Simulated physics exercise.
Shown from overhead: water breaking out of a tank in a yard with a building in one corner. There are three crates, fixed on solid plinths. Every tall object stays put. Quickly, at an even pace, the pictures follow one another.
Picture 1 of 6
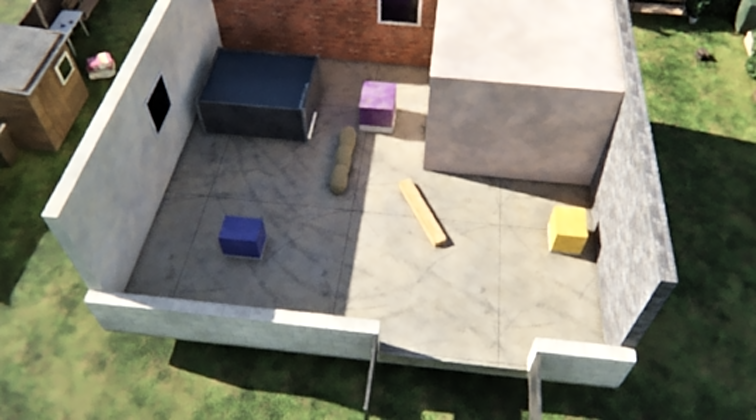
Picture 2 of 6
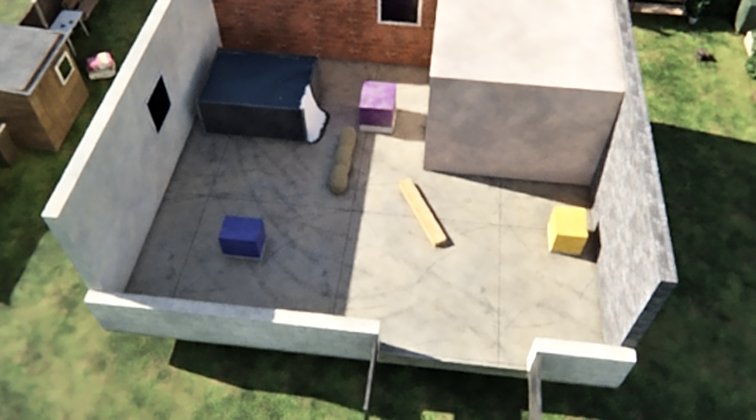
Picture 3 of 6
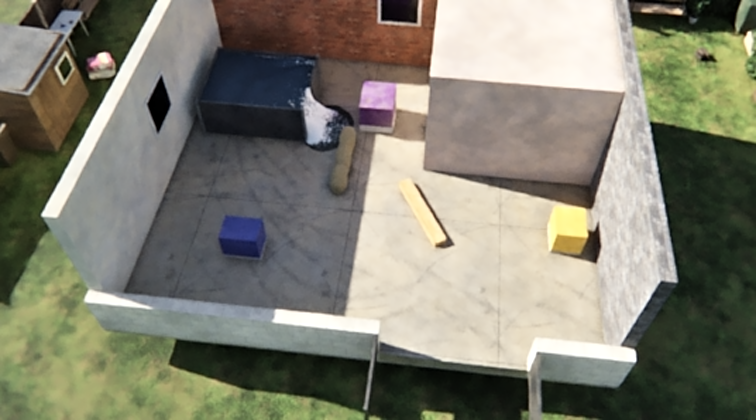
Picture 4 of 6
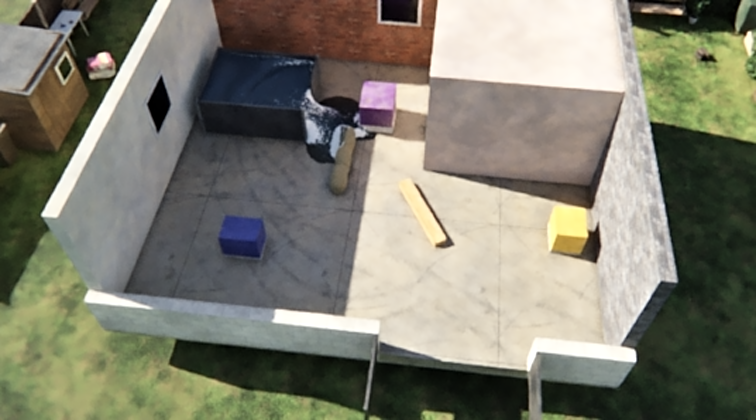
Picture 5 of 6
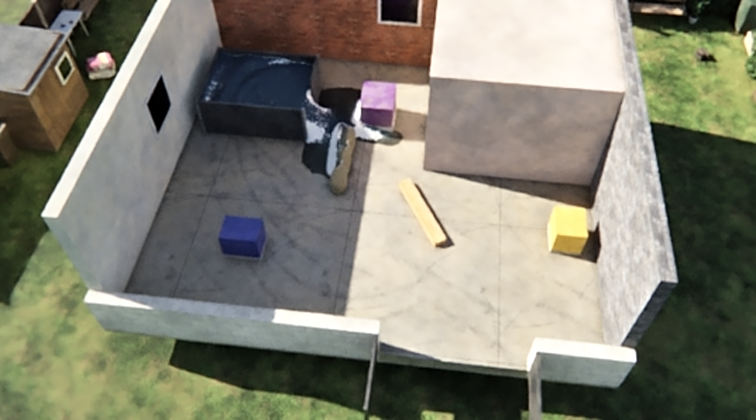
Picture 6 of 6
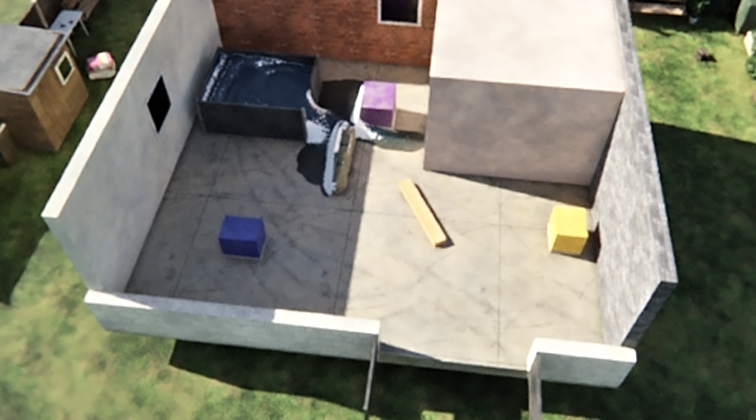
A walled, paved yard with a pale block-like building in its back right corner and grass outside is seen from high above by a camera that stays still. A dark tank stands at the back left, with a purple crate to its right, a blue one at the lower left, a yellow one at the right, and two tan pieces lying between. Water pours from the tank's right side, spreads over the paving around the nearer tan piece and reaches the purple crate's base.
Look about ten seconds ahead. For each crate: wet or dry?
The purple crate is not saved. The blue crate is not saved. The yellow crate is not saved.
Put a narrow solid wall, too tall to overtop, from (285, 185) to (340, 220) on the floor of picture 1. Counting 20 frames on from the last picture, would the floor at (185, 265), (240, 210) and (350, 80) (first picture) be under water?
First unwetted, then unwetted, then inundated.
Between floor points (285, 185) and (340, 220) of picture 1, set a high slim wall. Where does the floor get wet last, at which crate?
It's the blue-painted one.
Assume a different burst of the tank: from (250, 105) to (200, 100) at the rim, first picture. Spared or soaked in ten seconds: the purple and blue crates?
First the purple crate: It is left alone; then the blue crate: It is hit.
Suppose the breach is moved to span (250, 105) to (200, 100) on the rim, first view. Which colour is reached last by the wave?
My pick is the purple crate.
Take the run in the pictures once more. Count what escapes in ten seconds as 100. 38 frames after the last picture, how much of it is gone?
Near 40 %.
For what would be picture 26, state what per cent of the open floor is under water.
That works out to some 70 in a hundred.
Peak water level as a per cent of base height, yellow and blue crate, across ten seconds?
150 and 240 per cent, in that order.
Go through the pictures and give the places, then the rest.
In the first frame, still water in the tank at (259, 80).
In the second frame, water pours out at (308, 114) and has run to (322, 112).
In the third frame, the front is at (349, 120), out from the gap at (308, 117).
In the fourth frame, water pours out at (308, 117) and has run to (370, 136).
In the fifth frame, water pours out at (308, 117) and has run to (397, 140).
In the sixth frame, water pours out at (308, 117) and has run to (421, 144).
A moment on, water covers 20 % of the floor; the purple crate water round its plinth, the blue crate water round its plinth, the yellow crate not reached.
Next, water covers 40 % of the floor; the purple crate water round its plinth, the blue crate water round its plinth, the yellow crate not reached.
Then, water covers 70 % of the floor; the purple crate water round its plinth, the blue crate water round its plinth, the yellow crate water round its plinth.
Later, water covers 85 % of the floor; the purple crate water round its plinth, the blue crate water round its plinth, the yellow crate water round its plinth.
In the end, water covers 95 % of the floor; the purple crate was topped, the blue crate was topped, the yellow crate was topped.
